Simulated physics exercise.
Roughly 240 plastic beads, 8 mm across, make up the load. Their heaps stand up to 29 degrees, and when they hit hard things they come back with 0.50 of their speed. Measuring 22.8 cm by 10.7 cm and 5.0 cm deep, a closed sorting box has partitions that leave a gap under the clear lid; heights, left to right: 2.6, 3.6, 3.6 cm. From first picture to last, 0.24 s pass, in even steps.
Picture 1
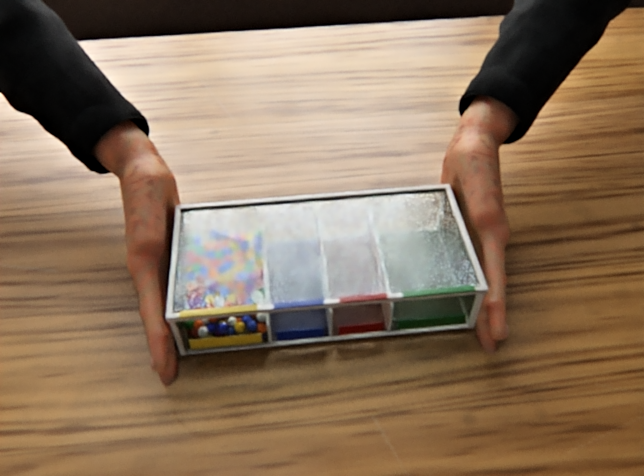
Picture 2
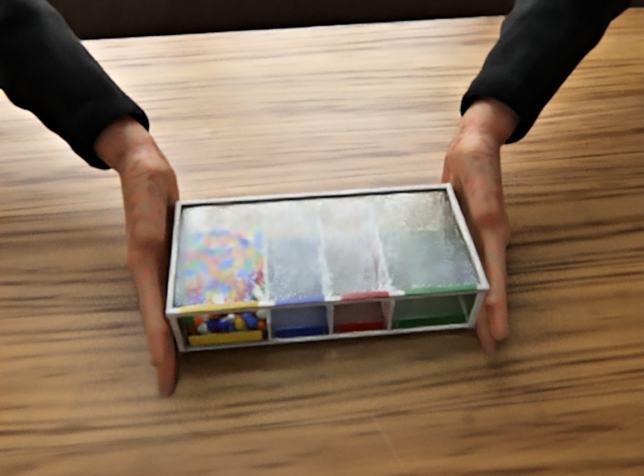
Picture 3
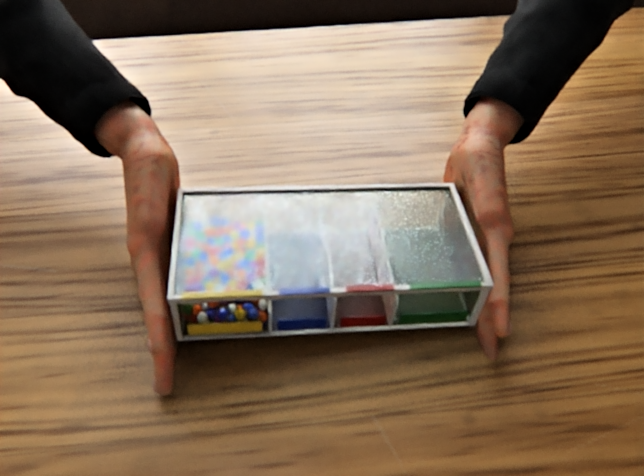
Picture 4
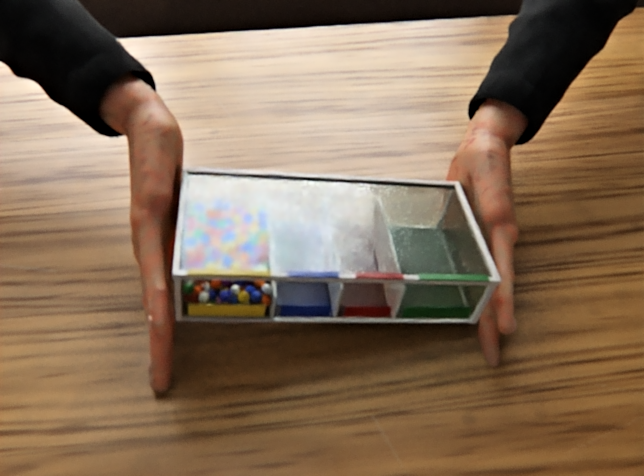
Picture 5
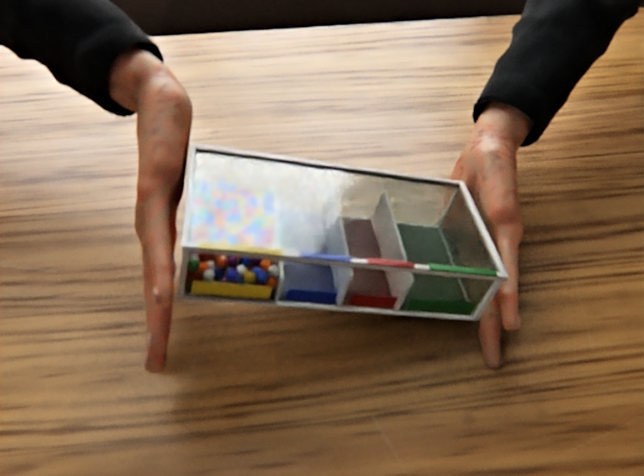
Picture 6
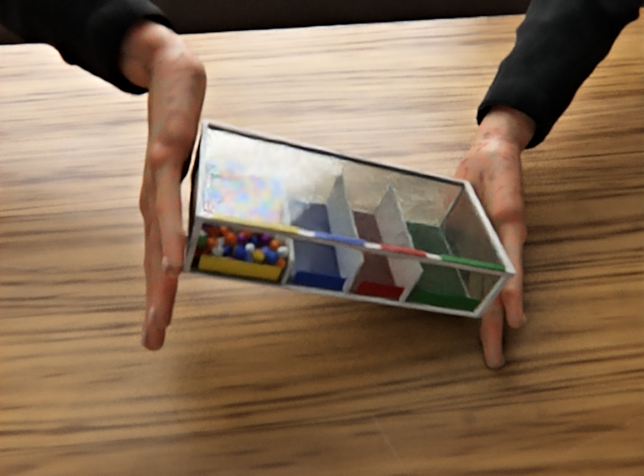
Two hands lift and tilt a clear-lidded box, raising its left end with colorful beads.
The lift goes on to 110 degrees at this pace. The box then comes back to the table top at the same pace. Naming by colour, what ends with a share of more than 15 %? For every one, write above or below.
Red compartment below, blue compartment above, green compartment above, yellow compartment below.
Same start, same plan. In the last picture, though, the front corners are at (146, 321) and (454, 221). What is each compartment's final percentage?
You'd see red at 0 percent, blue at 0, green at 0 and yellow at 100 percent.
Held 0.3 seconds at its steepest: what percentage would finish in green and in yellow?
You'd end up with green at 45 per cent and yellow at 5 per cent.
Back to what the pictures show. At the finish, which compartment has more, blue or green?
Green.
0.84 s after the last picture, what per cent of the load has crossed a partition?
About 75 percent.
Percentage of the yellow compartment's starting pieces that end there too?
Around 10 percent stays put.
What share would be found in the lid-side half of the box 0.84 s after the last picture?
Share: Approx. 90 %.
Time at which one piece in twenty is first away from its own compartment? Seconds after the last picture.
Reading: T about 0.45 s.
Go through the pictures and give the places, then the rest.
Box tilt 0 degrees, front corners at (172, 315) and (481, 288); yellow 100 %, in the first picture.
Box tilt 1 degrees, front corners at (173, 311) and (482, 287), in the second picture.
Box tilt 5 degrees, front corners at (174, 297) and (486, 284), lowest corner right back, in the third picture.
Box tilt 10 degrees, front corners at (179, 272) and (493, 279), lowest corner right back, in the fourth picture.
Box tilt 16 degrees, front corners at (188, 245) and (501, 275), lowest corner right back, in the fifth picture.
Box tilt 21 degrees, front corners at (203, 215) and (508, 271), lowest corner right back; yellow 100 %, in the sixth picture.
Then, 0.84 s after the last picture, tilt 110 degrees; red 5 %, blue 45 %, green 30 %, yellow 25 %.
Then, 1.40 s after the last picture, tilt 47 degrees; red 10 %, blue 40 %, green 45 %, yellow 5 %.
Then, 2.01 s after the last picture, tilt 0 degrees; red 10 %, blue 35 %, green 45 %, yellow 5 %.
In the end, red 10 %, blue 35 %, green 45 %, yellow 5 %.
